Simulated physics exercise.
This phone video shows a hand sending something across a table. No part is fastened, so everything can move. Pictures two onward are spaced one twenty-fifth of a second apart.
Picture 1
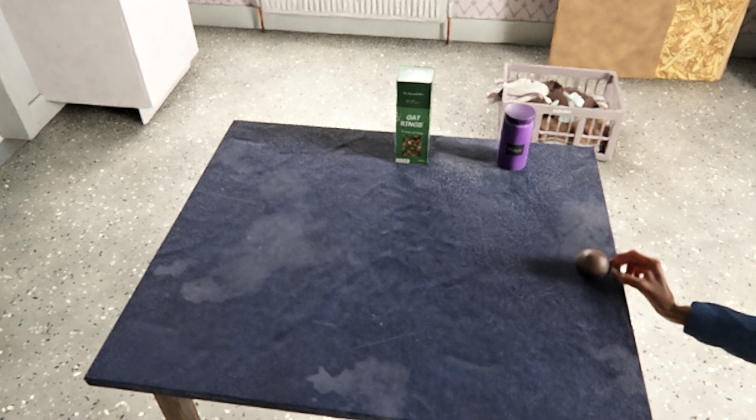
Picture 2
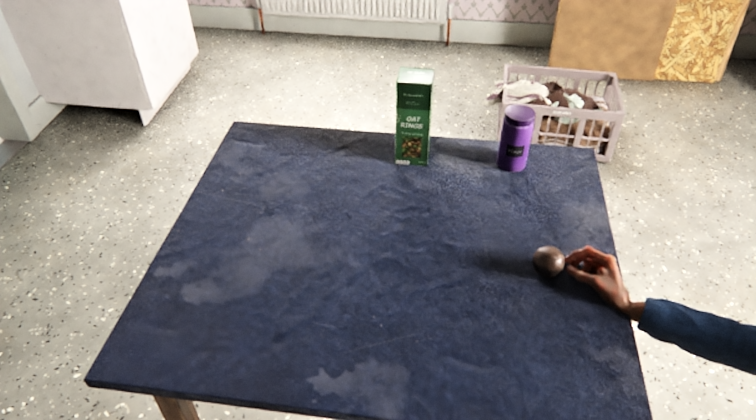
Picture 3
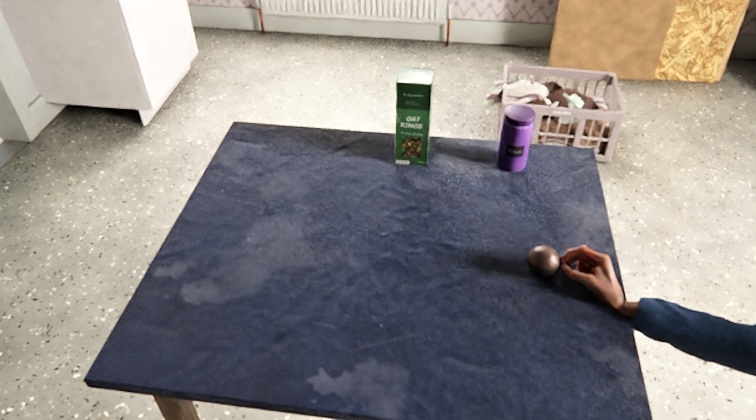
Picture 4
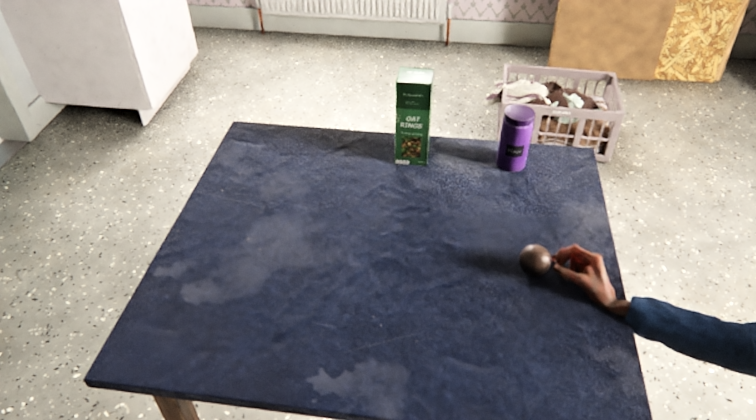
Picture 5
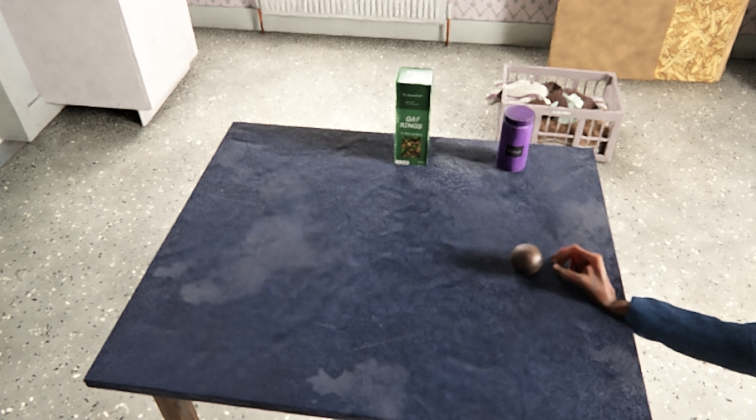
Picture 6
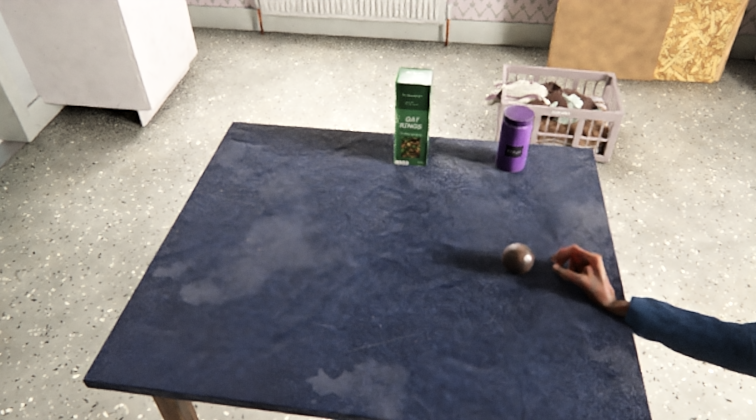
On a dark blue tabletop, a hand pushes a brown ball leftward and releases it, the ball rolling slowly away from the fingers.
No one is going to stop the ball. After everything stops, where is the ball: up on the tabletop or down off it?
It is up on the tabletop.
Then, 0.20 s later than the last frame, brown ball moved about its own width near (485, 256).
Then, 0.40 s later than the last frame, brown ball moved well along near (465, 254).
When it is over, moved from the start, brown ball. End places, in pixels of the last picture, brown ball near (457, 253).
